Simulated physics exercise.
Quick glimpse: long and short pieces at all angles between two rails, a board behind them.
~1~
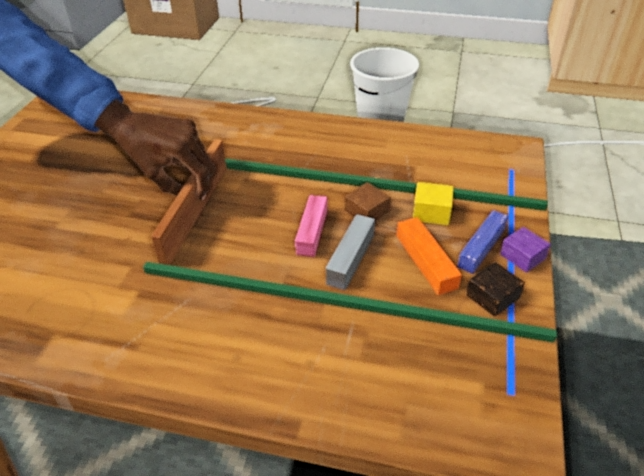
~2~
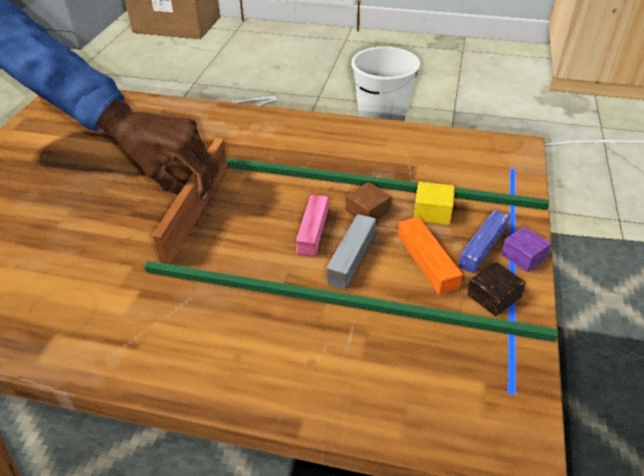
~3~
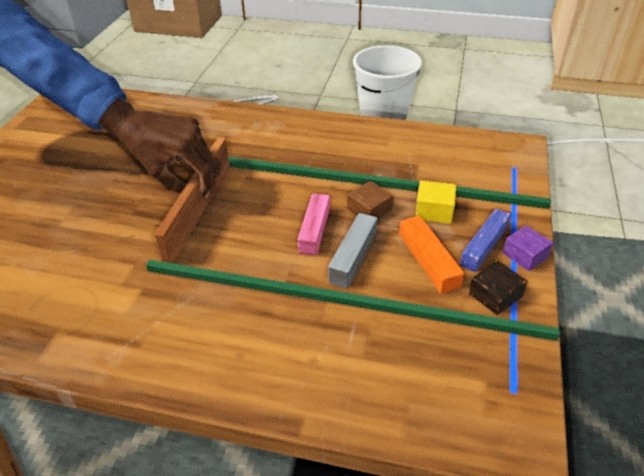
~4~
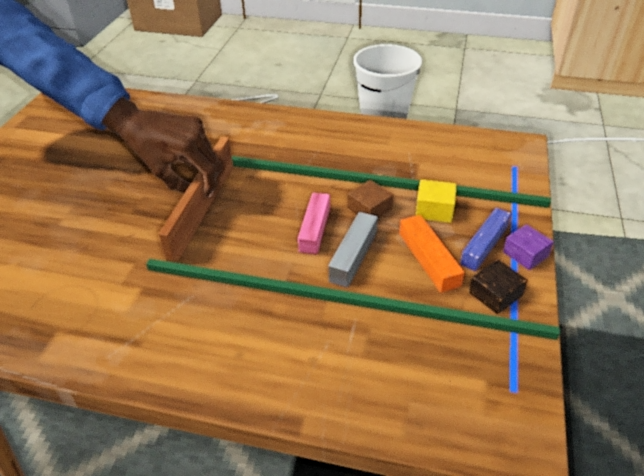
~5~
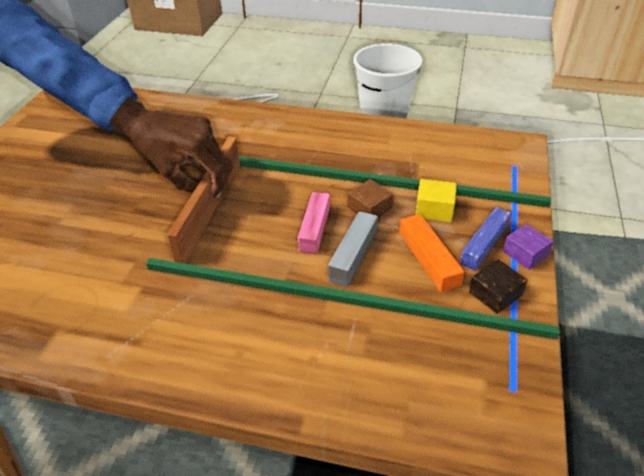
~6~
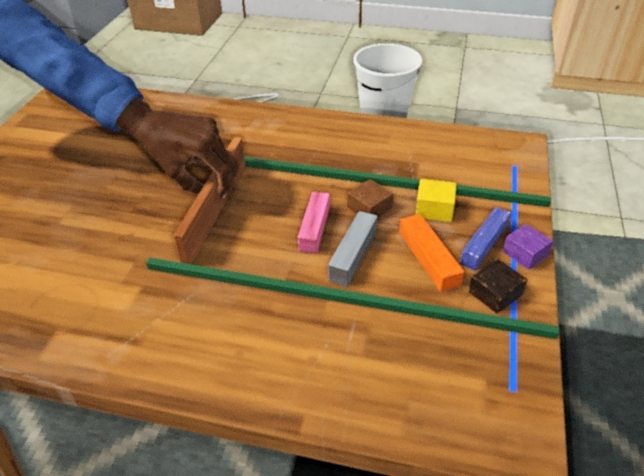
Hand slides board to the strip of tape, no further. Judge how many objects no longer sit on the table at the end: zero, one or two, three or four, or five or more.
Odds are the fallen group will hold five or more.
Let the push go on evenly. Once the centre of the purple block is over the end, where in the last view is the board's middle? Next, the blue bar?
Roughly (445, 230); roughly (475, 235).
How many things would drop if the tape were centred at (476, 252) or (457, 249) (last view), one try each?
That would be 3, then 1.
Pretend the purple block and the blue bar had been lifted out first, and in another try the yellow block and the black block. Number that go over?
3, then 3.
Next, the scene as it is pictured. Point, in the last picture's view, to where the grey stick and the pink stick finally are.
Roughly (548, 278), and the other roughly (525, 254).
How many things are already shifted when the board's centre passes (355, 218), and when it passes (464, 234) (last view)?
That gives 3 for the first and 8 for the second.
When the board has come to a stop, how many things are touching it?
The number is 2.
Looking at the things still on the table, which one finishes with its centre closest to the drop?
It's the grey stick.
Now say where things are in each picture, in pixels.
The first frame shows purple block (525, 249); black block (495, 289); blue bar (483, 241); board (193, 199); tape (511, 261).
The second frame shows black block (496, 288); board (194, 198).
The third frame shows blue bar (486, 239); pink stick (315, 224).
The fourth frame shows purple block (528, 247); grey stick (354, 248).
The fifth frame shows black block (498, 286); yellow block (436, 201).
The sixth frame shows purple block (528, 247); black block (497, 286); blue bar (486, 238); board (214, 197); tape (514, 258).
Soon after, none off yet; purple block at rest near (528, 247); black block at rest near (497, 286); blue bar at rest near (486, 238).
After that, none off yet; purple block at rest near (528, 247); black block at rest near (498, 286); blue bar moving near (492, 239).
In the end, the number that fall off is five or more; gone, yellow block, orange bar, blue bar, black block and purple block.
